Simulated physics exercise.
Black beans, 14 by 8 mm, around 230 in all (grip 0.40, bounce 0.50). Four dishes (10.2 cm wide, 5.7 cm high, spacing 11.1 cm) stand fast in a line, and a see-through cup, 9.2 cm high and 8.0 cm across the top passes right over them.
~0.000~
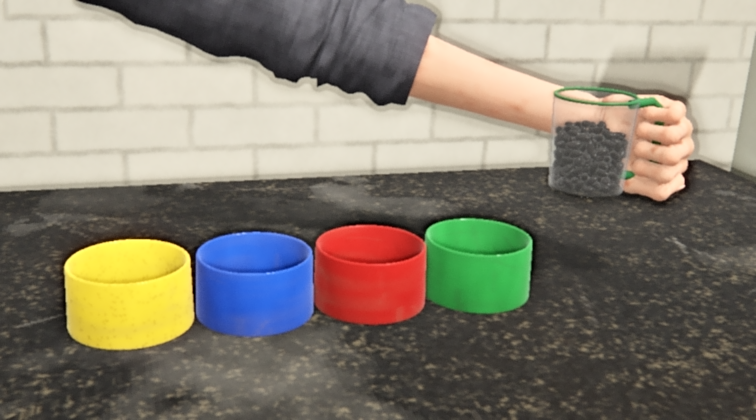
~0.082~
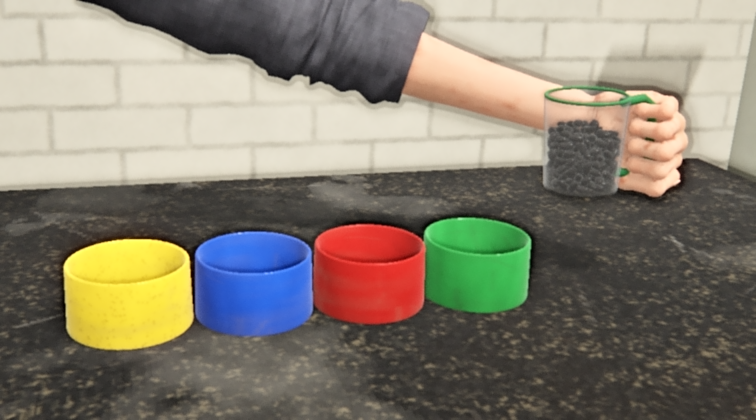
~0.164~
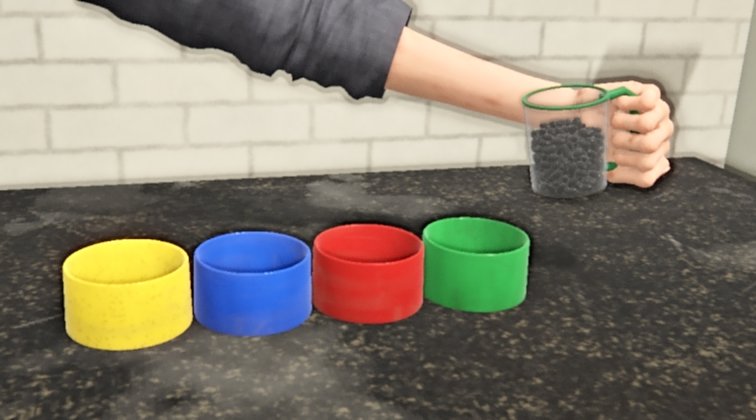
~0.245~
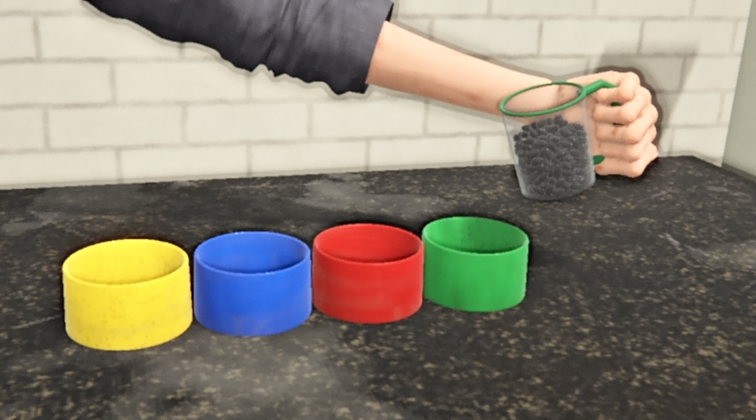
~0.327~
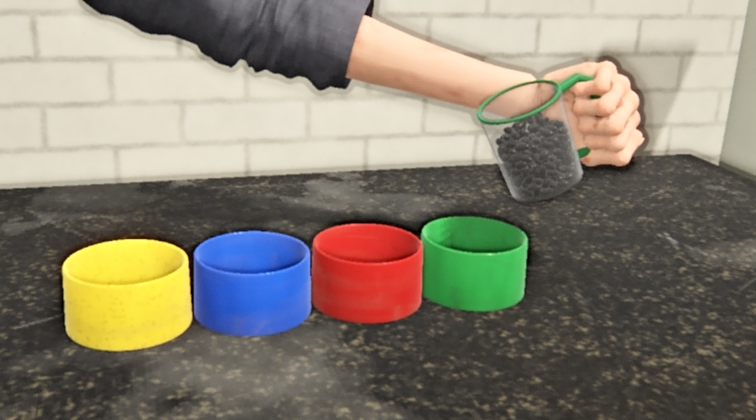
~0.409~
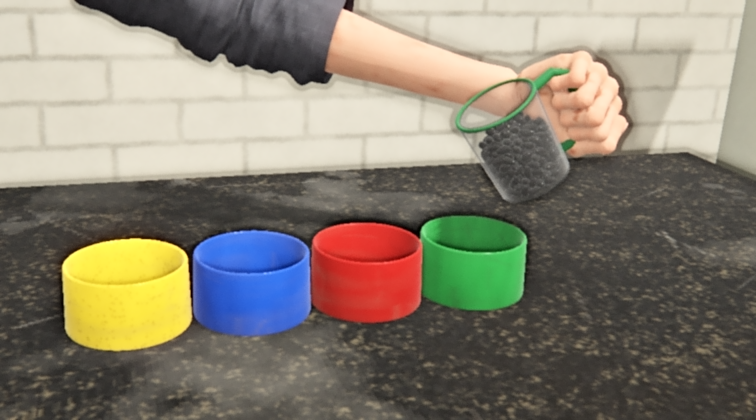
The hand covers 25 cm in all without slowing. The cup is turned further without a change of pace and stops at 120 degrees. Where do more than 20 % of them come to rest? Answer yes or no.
Red no, blue yes, green no, yellow no, counter no.
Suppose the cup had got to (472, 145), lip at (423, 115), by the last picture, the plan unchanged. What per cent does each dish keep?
Red 0; blue 100; green 0; yellow 0.
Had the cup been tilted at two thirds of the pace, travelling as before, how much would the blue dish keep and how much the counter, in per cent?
In that case blue 100; counter 0.
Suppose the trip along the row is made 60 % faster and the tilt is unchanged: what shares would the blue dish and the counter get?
Then: Blue 100; counter 0.
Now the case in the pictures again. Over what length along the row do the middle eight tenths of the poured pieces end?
About 6 cm.
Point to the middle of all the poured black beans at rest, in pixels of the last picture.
Around (254, 287).
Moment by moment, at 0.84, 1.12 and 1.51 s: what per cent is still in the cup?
In turn: 100, 95, 5.
After 0.84 s, tilt 75 degrees; cup holds 100 %.
After 1.12 s, tilt 102 degrees; cup holds 95 %.
After 1.51 s, tilt 120 degrees; cup holds 5 %, blue 95 %.
By 2.1 s all is still; red 0 %, blue 100 %, green 0 %, yellow 0 %, counter 0 %.
